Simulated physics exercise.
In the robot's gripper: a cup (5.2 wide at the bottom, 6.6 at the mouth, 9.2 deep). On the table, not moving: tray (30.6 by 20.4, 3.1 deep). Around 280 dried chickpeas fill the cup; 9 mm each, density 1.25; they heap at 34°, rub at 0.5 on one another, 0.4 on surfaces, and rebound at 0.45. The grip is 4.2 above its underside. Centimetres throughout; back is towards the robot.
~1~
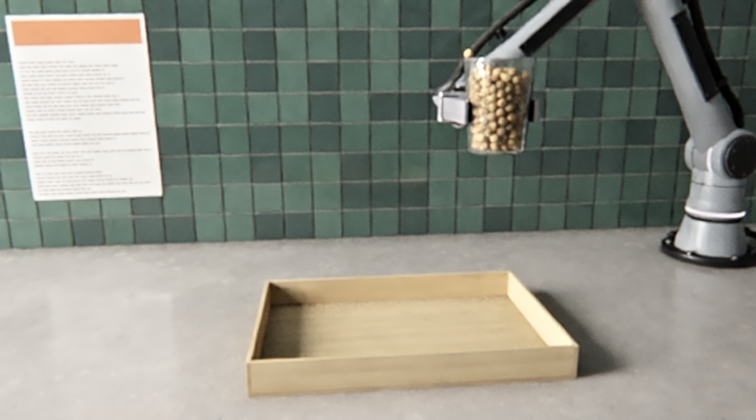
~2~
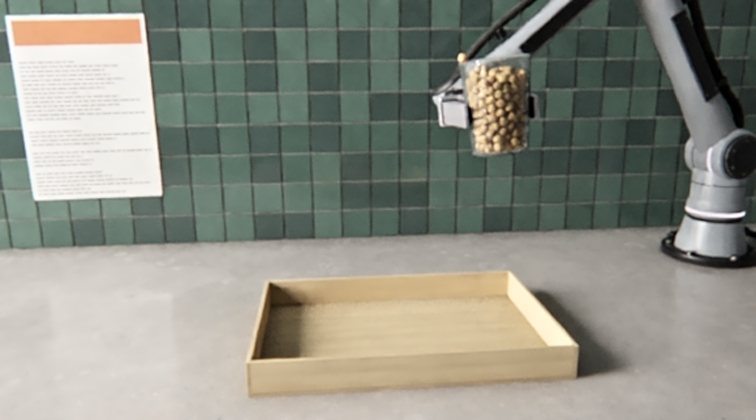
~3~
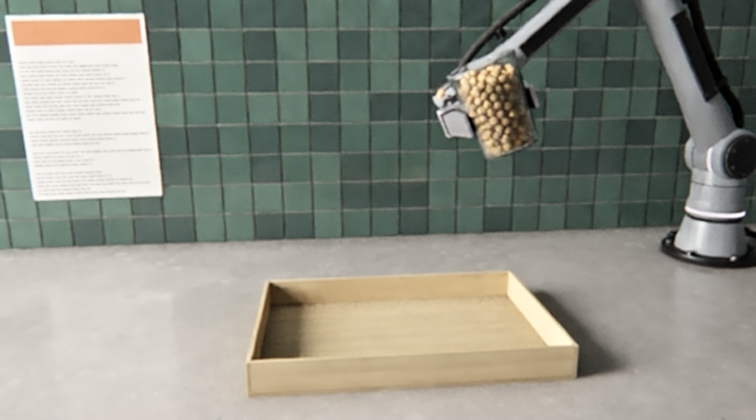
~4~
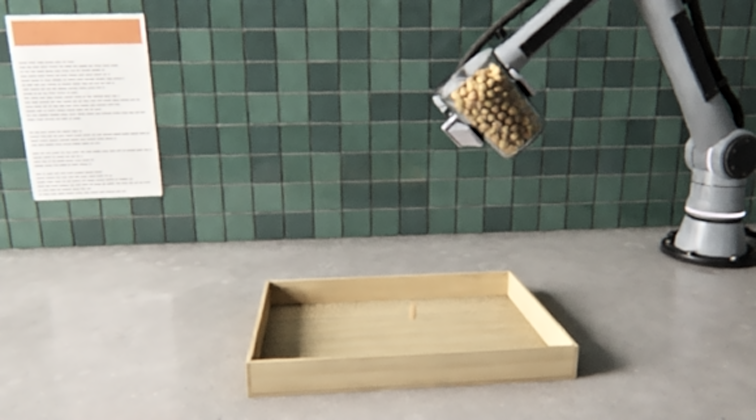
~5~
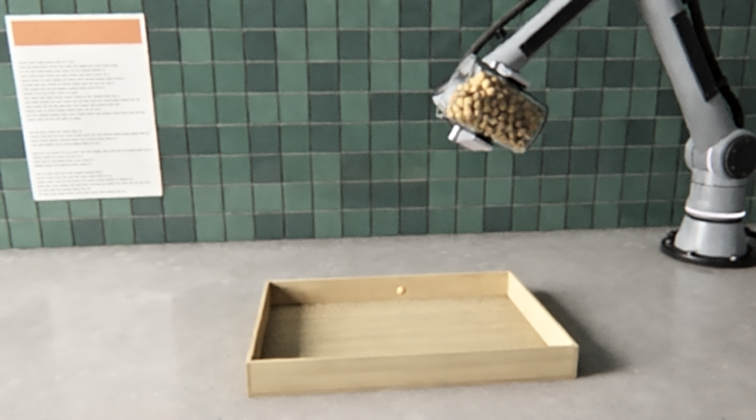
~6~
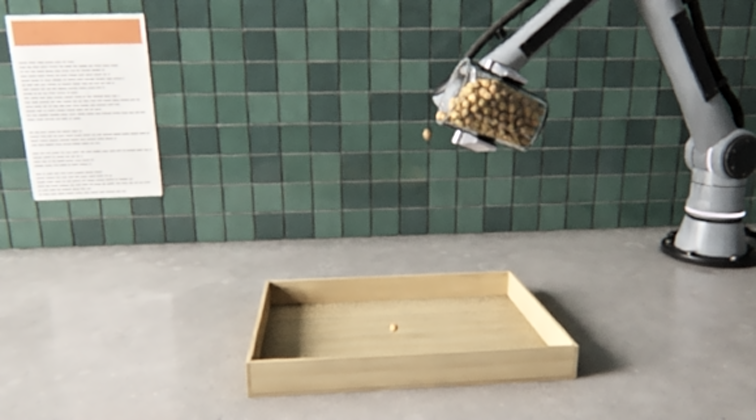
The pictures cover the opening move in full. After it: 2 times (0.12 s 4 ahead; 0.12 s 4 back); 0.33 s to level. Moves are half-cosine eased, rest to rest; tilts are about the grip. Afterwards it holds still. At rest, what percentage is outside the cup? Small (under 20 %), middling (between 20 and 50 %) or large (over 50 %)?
Answer: Middling; between 20 and 50 % of the dried chickpeas finish outside the cup.
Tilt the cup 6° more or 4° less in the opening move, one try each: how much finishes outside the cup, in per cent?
Some 50 and 35 per cent.
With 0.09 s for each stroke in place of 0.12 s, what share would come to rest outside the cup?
In that case some 55 per cent.
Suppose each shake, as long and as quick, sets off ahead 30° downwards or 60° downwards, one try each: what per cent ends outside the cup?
About 20 and 5 per cent.
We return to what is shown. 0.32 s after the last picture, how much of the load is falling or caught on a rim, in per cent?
Roughly 21 per cent.
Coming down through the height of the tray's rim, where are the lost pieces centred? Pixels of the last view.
Near (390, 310).
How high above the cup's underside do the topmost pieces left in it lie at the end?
Some 6.5 cm.
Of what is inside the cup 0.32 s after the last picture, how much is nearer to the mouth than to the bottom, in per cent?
About 40 per cent.
Then, 0.32 s later, tilted 67° forward, highest piece 27 above the table; 214 in the cup, 9 in the tray, 60 in flight or on a rim.
Then, 0.65 s later, tilted 33° forward, highest piece 28 above the table; 166 in the cup, 113 in the tray, 4 in flight or on a rim.
Then, 1.01 s later, level, highest piece 27 above the table; 166 in the cup, 117 in the tray.
Then, 2.06 s later, level, highest piece 27 above the table; 166 in the cup, 117 in the tray.
At rest, 166 in the cup, 117 in the tray. That is 41 % outside the cup.
